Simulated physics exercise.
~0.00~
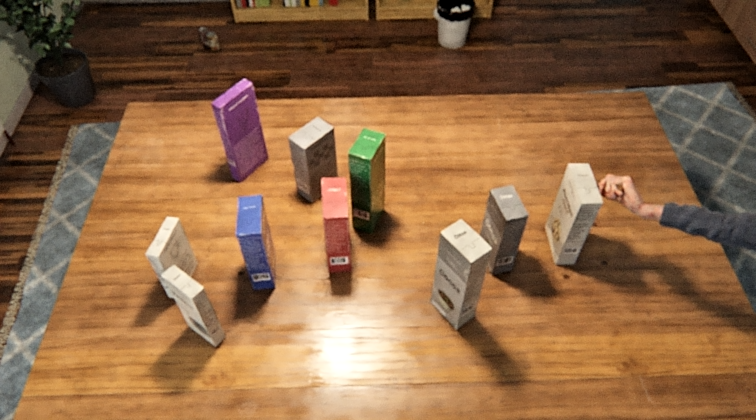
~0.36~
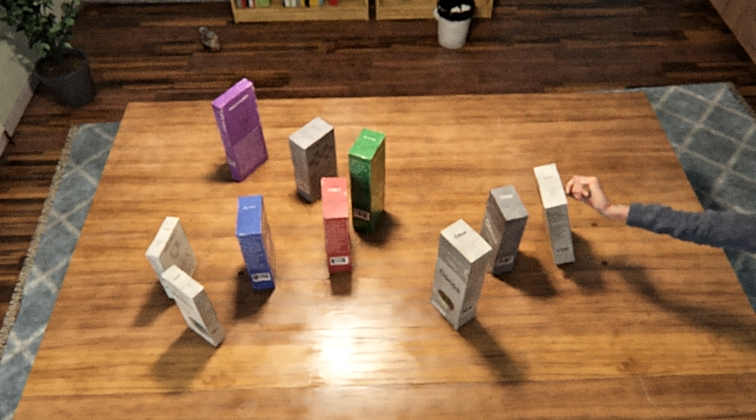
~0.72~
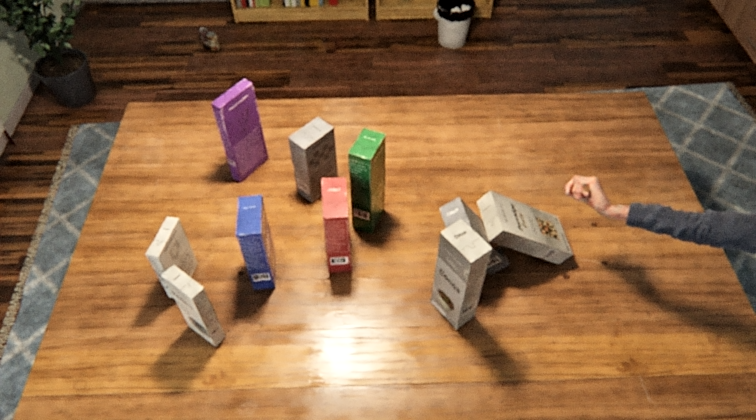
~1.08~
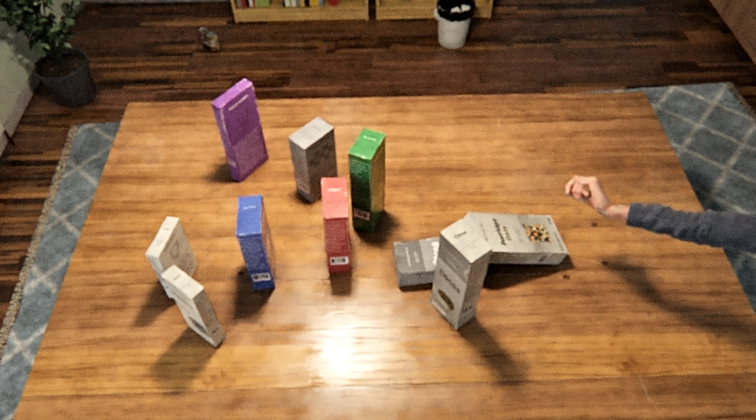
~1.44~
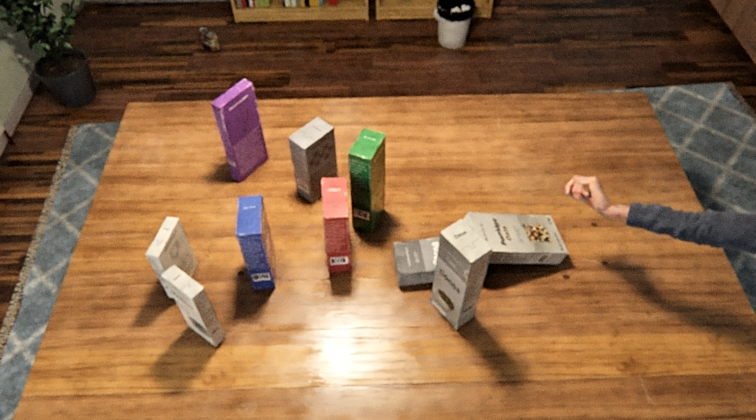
At first, ten cereal boxes stand scattered at odd angles across a wooden table, while a hand reaches in from the right beside a pale box. The hand nudges that box, which tips to the left. It falls against the dark gray box next to it, and that one starts leaning left too. Both go down and end up lying on their sides, behind the pale box standing in front of them, which stays upright. The hand hangs back at the right, while the red, blue, green, purple and remaining boxes are still standing where they were.
